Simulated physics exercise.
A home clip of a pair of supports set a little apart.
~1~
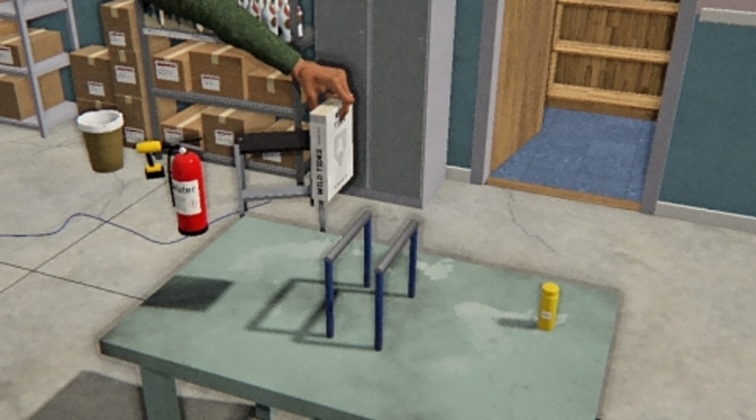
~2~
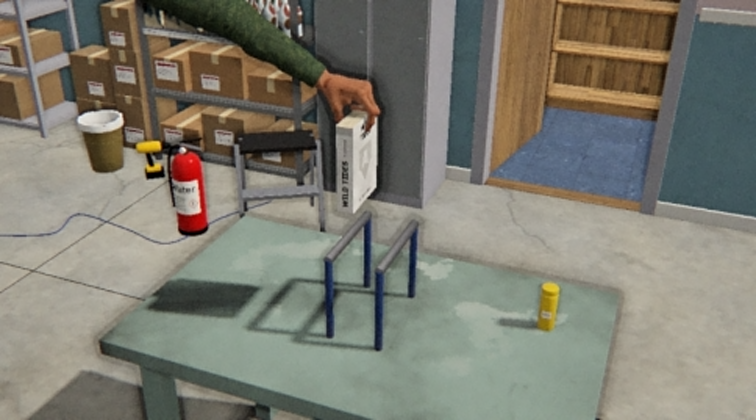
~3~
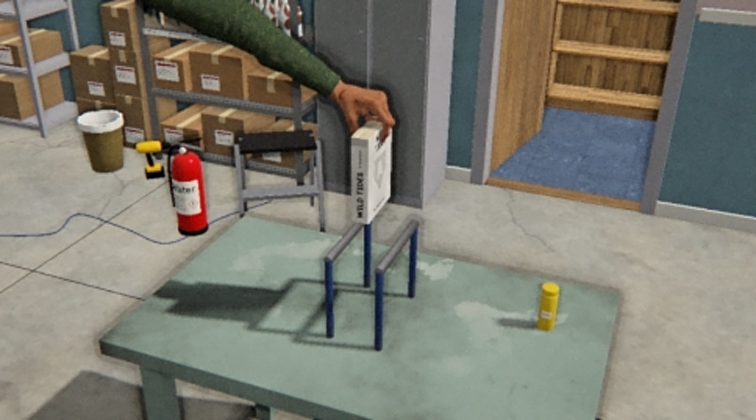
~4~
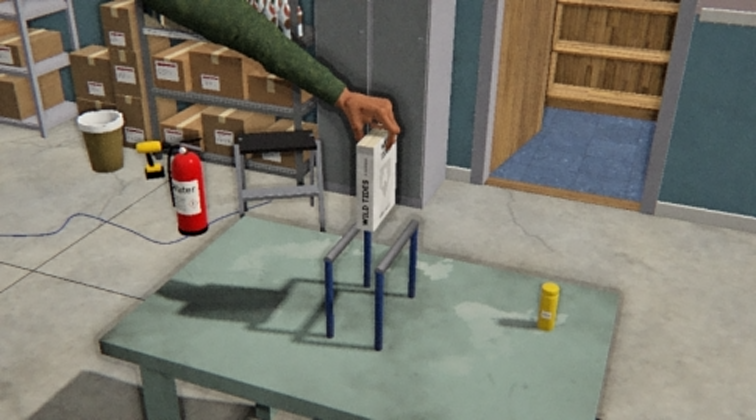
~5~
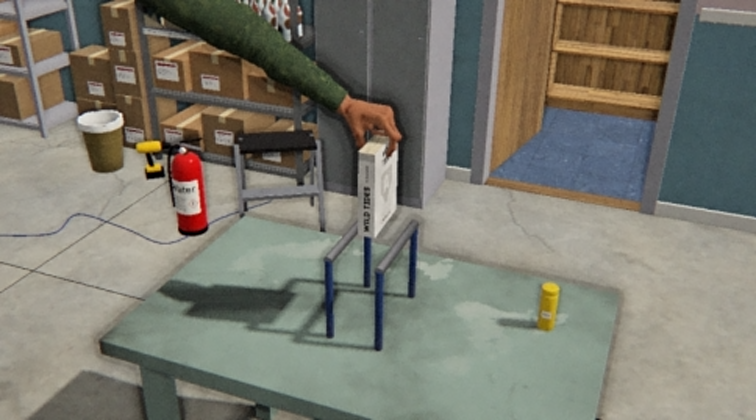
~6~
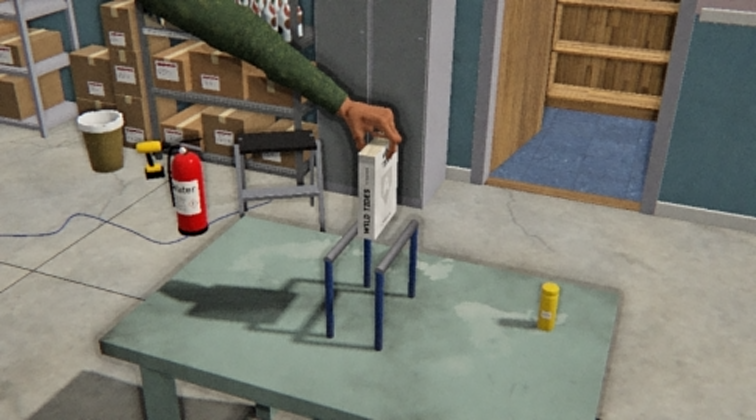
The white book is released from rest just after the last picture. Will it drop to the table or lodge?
It drops through.
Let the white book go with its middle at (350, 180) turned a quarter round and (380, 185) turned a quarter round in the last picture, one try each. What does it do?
First try: It lodges; second try: It lodges.
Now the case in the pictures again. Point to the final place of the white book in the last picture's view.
Near (377, 282).
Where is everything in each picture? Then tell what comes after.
Being brought over the gap; white book (332, 146); yellow shaker (548, 307), in the first frame.
Being brought over the gap; white book (357, 158); yellow shaker (548, 307), in the second frame.
Being brought over the gap; white book (372, 169); yellow shaker (548, 307), in the third frame.
Being brought over the gap; white book (377, 176); yellow shaker (548, 307), in the fourth frame.
Held still over the gap; white book (378, 183); yellow shaker (548, 307), in the fifth frame.
Held still over the gap; white book (378, 184); yellow shaker (548, 307), in the sixth frame.
Then, 0.20 s later than the last frame, white book moved about its own width near (378, 220).
Then, 0.30 s later than the last frame, white book moved well along near (377, 283).
Then, 0.40 s later than the last frame, white book moved well along near (377, 277).
When it is over, moved from the start, white book; yellow shaker as before. End places, in pixels of the last picture, white book near (377, 282). The book goes down the gap.
